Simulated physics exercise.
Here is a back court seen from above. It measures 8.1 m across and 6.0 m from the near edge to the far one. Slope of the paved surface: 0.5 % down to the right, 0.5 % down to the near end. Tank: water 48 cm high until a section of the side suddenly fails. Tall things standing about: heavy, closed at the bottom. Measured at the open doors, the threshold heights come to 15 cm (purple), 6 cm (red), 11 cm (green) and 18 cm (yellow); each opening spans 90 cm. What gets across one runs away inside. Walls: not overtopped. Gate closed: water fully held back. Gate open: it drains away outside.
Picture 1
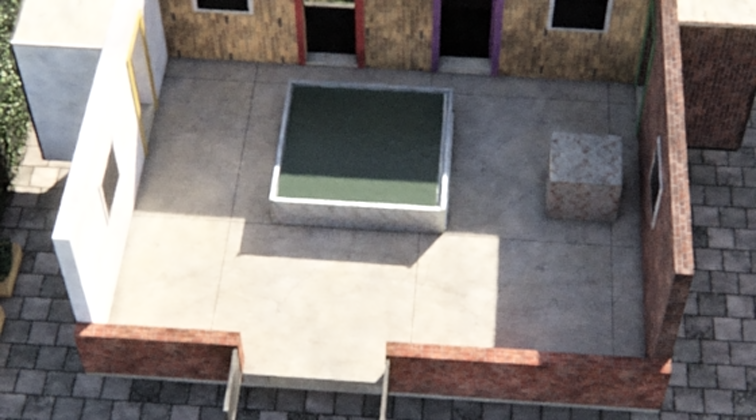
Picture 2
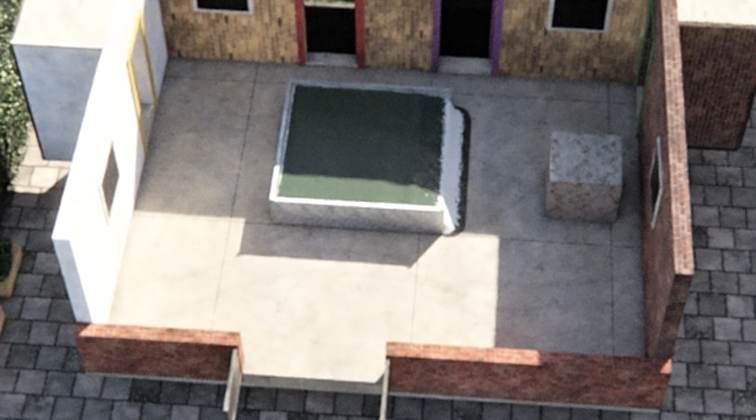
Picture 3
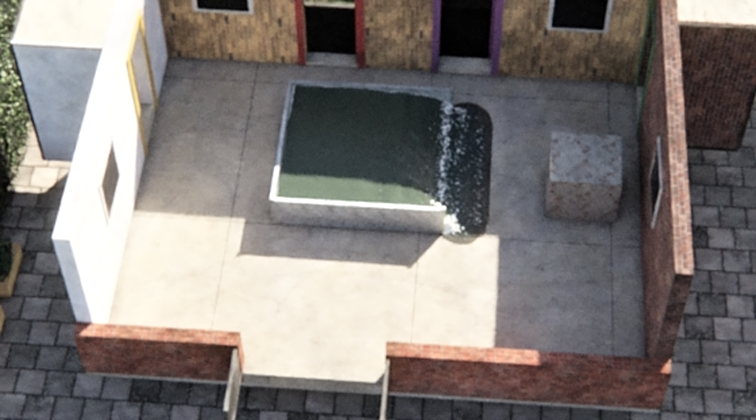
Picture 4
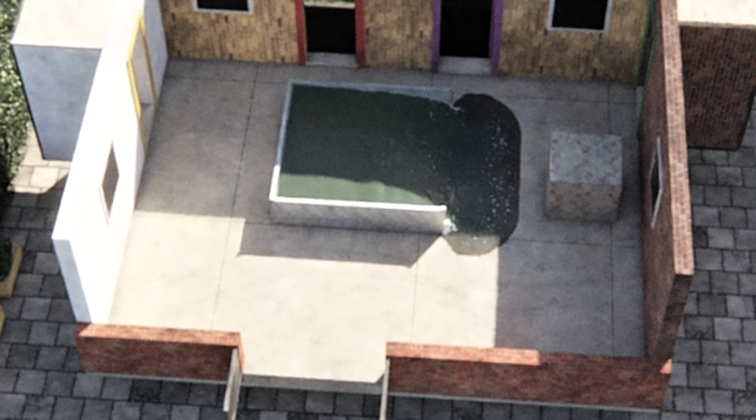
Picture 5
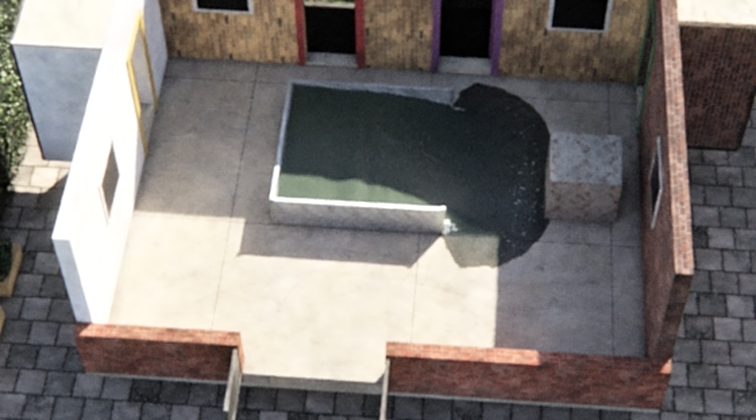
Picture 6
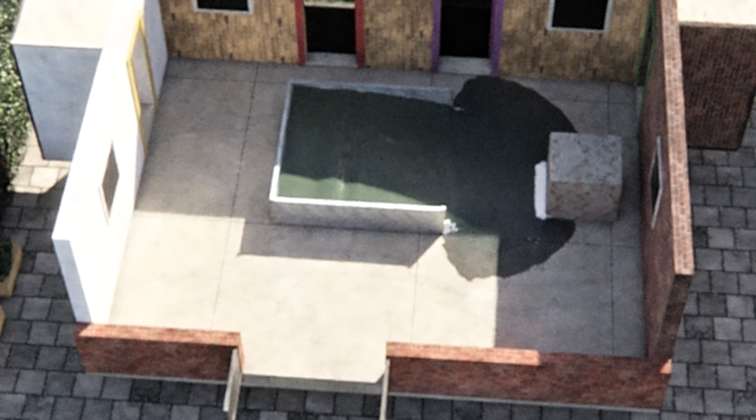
Dark green water poured out through the right side of a raised rectangular tank in a walled courtyard, spread across the pale paving in a widening rounded pool, and reached the speckled block nearby.
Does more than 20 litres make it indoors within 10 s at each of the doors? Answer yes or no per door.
Purple door, no; red door, no; green door, yes; yellow door, no.
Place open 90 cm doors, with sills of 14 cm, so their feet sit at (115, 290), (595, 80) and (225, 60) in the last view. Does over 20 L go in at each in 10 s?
First doorway falls short, second gets there, third falls short.
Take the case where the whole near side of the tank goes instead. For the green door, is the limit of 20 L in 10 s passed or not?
Compared with the limit, green is less.
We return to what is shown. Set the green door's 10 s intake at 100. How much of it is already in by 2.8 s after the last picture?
55 per cent, roughly.
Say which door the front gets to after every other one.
The yellow door is last.
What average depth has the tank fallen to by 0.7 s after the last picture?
31 cm.
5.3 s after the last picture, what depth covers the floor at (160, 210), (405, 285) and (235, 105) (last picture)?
Approximately 0, 2 and 0 centimetres, going through them in turn.
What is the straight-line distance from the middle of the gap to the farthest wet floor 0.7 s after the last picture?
I'd put it close to 3.6 m.
Then, 0.7 s after the last picture water covers 25 % of the floor and is deepest (35 cm) near (543, 196); purple door 2 cm at the sill, 0 L in, red door not reached, green door 9 cm at the sill, 0 L in, yellow door not reached.
Then, 1.5 s after the last picture water covers 30 % of the floor and is deepest (34 cm) near (531, 186); purple door 1 cm at the sill, 0 L in, red door not reached, green door 28 cm at the sill, 25 L in, yellow door not reached.
Then, 2.8 s after the last picture water covers 40 % of the floor and is deepest (28 cm) near (626, 385); purple door 2 cm at the sill, 0 L in, red door not reached, green door 28 cm at the sill, 177 L in, yellow door not reached.
Then, 5.3 s after the last picture water covers 60 % of the floor and is deepest (18 cm) near (635, 275); purple door 9 cm at the sill, 0 L in, red door 2 cm at the sill, 0 L in, green door 16 cm at the sill, 297 L in, yellow door not reached.
Then, 9.3 s after the last picture water covers 90 % of the floor and is deepest (12 cm) near (626, 385); purple door 5 cm at the sill, 0 L in, red door 4 cm at the sill, 0 L in, green door 8 cm at the sill, 310 L in, yellow door 4 cm at the sill, 0 L in.
